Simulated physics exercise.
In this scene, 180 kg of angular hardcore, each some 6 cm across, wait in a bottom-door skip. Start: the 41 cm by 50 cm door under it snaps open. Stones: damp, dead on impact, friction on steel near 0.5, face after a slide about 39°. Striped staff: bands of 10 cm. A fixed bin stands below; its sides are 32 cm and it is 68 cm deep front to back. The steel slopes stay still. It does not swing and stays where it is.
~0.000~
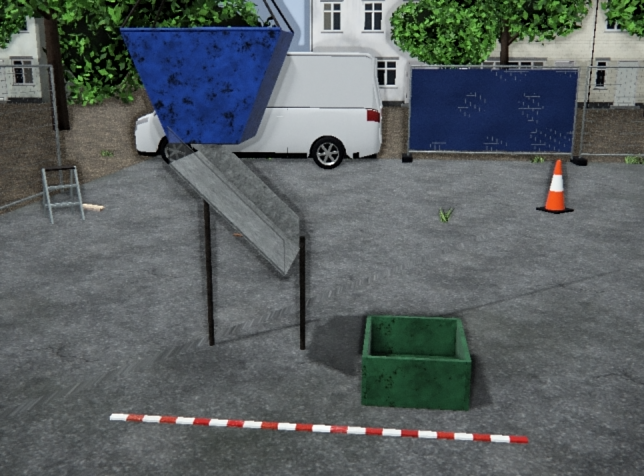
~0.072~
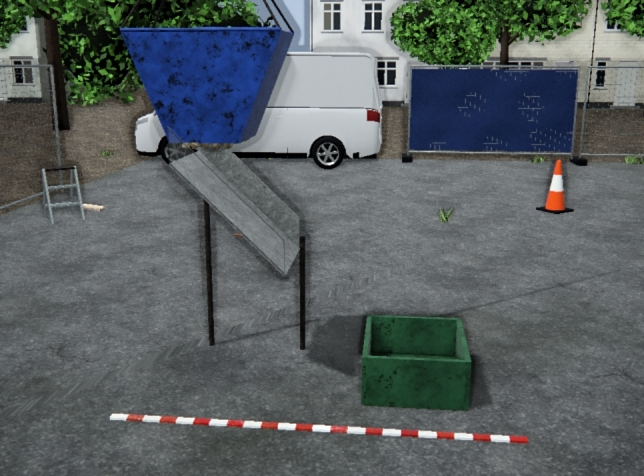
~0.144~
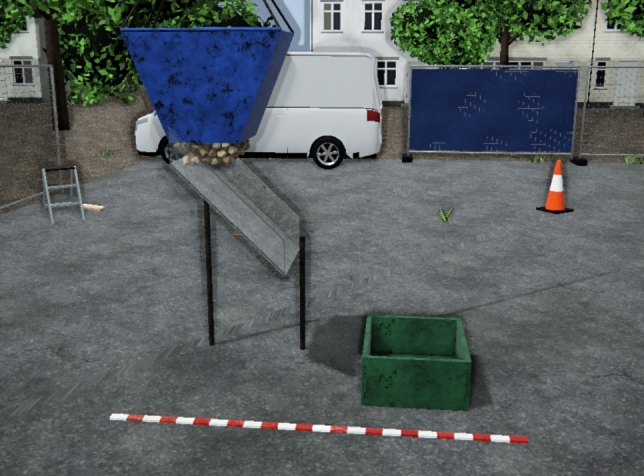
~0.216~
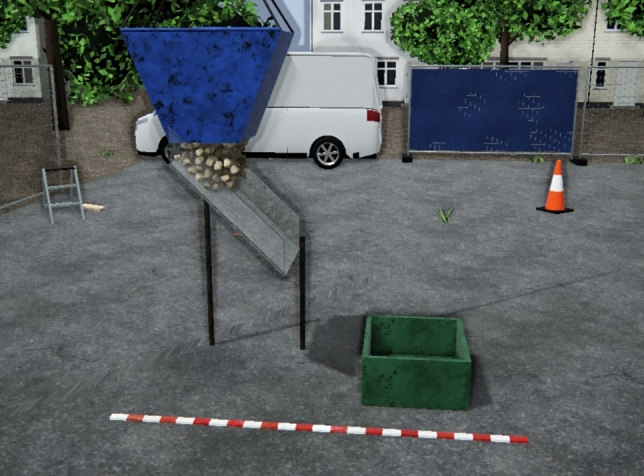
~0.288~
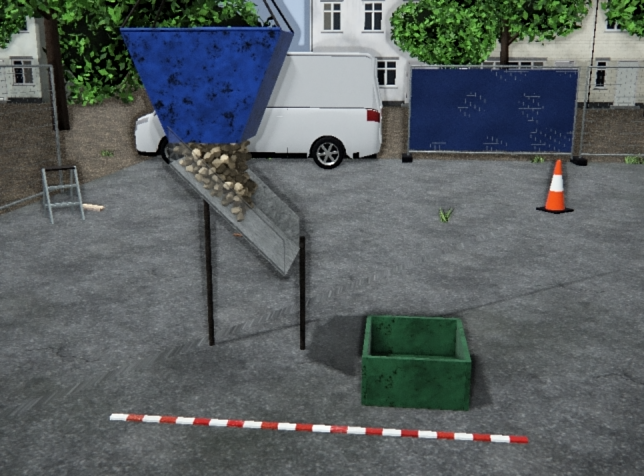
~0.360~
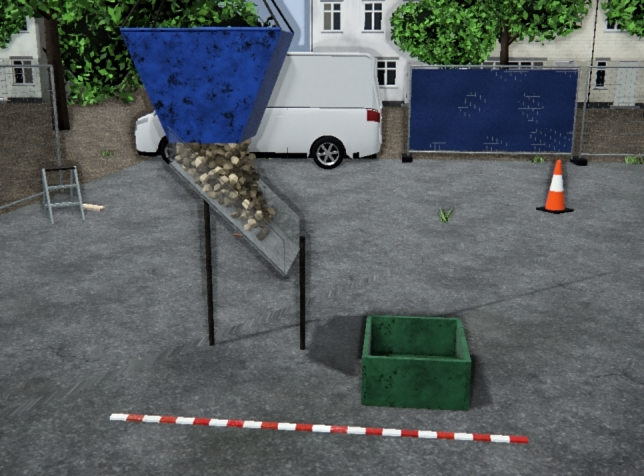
Blue skip releasing pale and brown stones from its underside onto a sloping grey chute, the stones sliding down to the right.
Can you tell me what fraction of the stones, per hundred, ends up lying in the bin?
I'd say around 12 in every hundred.
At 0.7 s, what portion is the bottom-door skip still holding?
Held: Near 15 %.
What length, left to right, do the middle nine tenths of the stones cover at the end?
90 cm.
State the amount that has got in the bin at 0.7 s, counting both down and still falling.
About 0 per cent of it.
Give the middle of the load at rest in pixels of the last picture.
Centre at rest: Around (340, 369).
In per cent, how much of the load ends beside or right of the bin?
I'd put it at roughly 5 in a hundred.
After 0.7 s, 17 % in the bottom-door skip, 53 % on the steel, 30 % falling or lying left of the bin; the stones farthest right are at (361, 342).
After 1.1 s, 0 % in the bottom-door skip, 35 % on the steel, 61 % falling or lying left of the bin, 4 % falling or lying in the bin; the stones farthest right are at (445, 368).
After 1.7 s, 0 % in the bottom-door skip, 87 % falling or lying left of the bin, 10 % falling or lying in the bin, 2 % falling or lying beside or right of the bin; the stones farthest right are at (461, 376).
After 2.6 s, 0 % in the bottom-door skip, 84 % falling or lying left of the bin, 12 % falling or lying in the bin, 4 % falling or lying beside or right of the bin; the stones farthest right are at (467, 376).
After 4.5 s, 0 % in the bottom-door skip, 84 % left of the bin, 12 % in the bin, 4 % beside or right of the bin; the stones farthest right are at (467, 376).
